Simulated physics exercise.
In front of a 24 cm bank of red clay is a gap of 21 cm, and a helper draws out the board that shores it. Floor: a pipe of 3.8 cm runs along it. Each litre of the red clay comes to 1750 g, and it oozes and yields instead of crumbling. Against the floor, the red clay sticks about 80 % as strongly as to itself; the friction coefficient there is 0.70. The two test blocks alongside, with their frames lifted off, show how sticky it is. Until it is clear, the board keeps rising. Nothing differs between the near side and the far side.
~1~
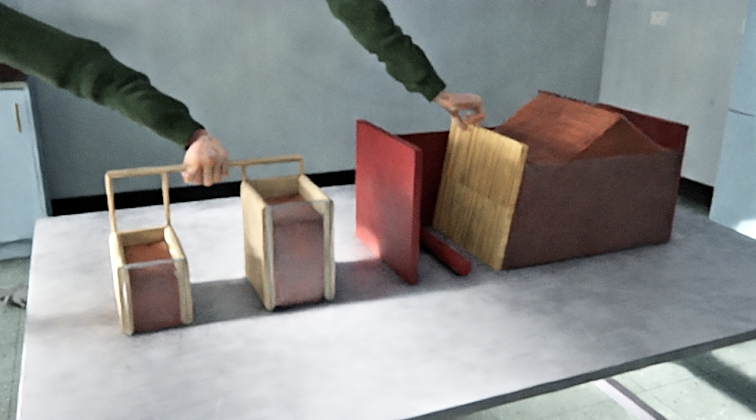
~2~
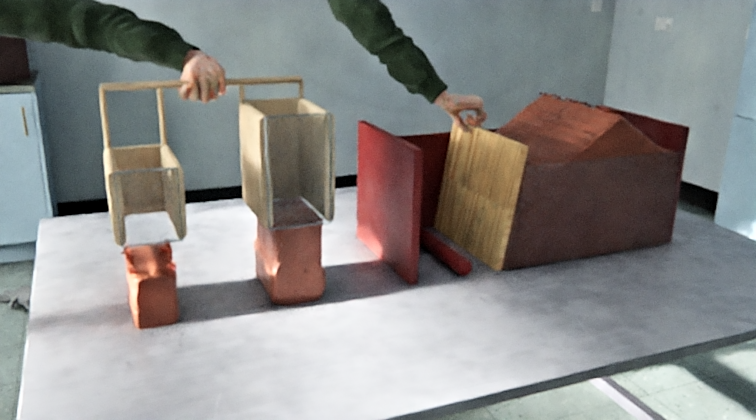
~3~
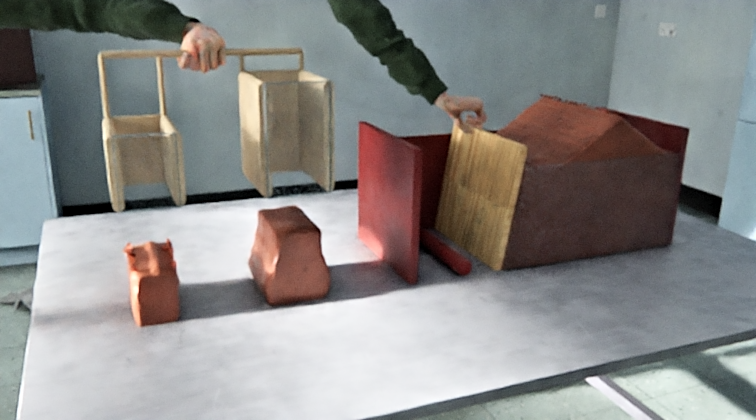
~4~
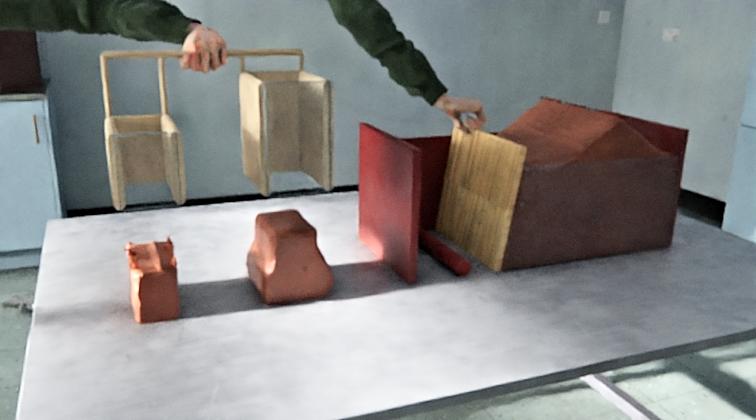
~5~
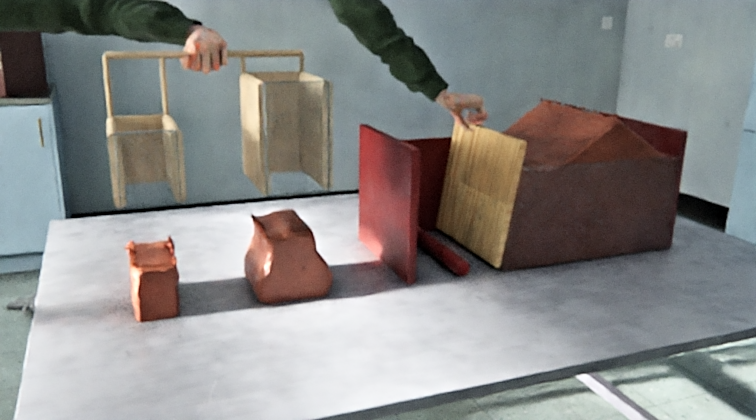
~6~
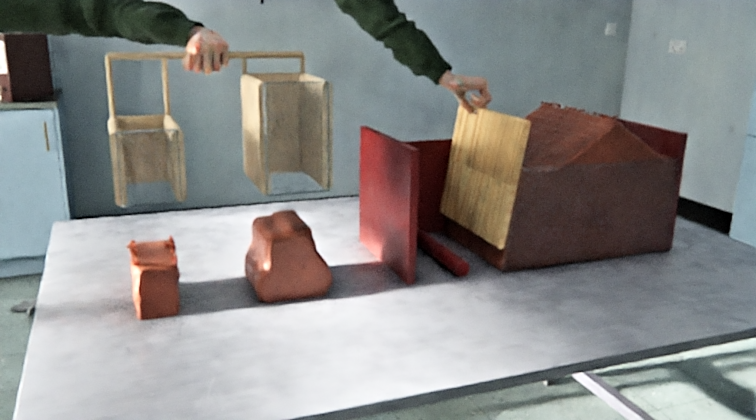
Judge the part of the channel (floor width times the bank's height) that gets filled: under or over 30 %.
Result: Not reaching 30 %.
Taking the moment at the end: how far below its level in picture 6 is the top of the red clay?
By my estimate, near 6.0 cm.
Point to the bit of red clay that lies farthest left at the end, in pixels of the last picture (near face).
Look roughly at (471, 263).
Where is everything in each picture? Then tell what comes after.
In the first picture, top of the board at (525, 166), not yet moved; highest point of the red clay at (622, 117); test blocks 11 cm, 19 cm high (left to right).
In the second picture, top of the board at (525, 166), not yet moved; highest point of the red clay at (623, 118); test blocks 11 cm, 18 cm high (left to right).
In the third picture, top of the board at (525, 167), not yet moved; highest point of the red clay at (622, 119); test blocks 11 cm, 16 cm high (left to right).
In the fourth picture, top of the board at (524, 167), not yet moved; highest point of the red clay at (621, 120); test blocks 11 cm, 15 cm high (left to right).
In the fifth picture, top of the board at (524, 162), moved 1.4 cm; highest point of the red clay at (620, 122); test blocks 11 cm, 15 cm high (left to right).
In the sixth picture, top of the board at (528, 142), moved 6.2 cm; highest point of the red clay at (619, 123); test blocks 11 cm, 15 cm high (left to right).
Another 0.26 s on from the sixth picture, the face still stands, with nothing on top of the pipe; the channel is 0 % full.
Another 0.57 s on from the sixth picture, the face still stands, with nothing on top of the pipe; the channel is 1 % full.
Another 0.88 s on from the sixth picture, the fallen stuff reaches 32 % of the way across, with nothing on top of the pipe; the channel is 15 % full.
Another 1.19 s on from the sixth picture, the fallen stuff reaches 36 % of the way across, with nothing on top of the pipe; the channel is 20 % full.
Another 1.33 s on from the sixth picture, at the end, the fallen stuff reaches 36 % of the way across, with nothing on top of the pipe; the channel is 20 % full.
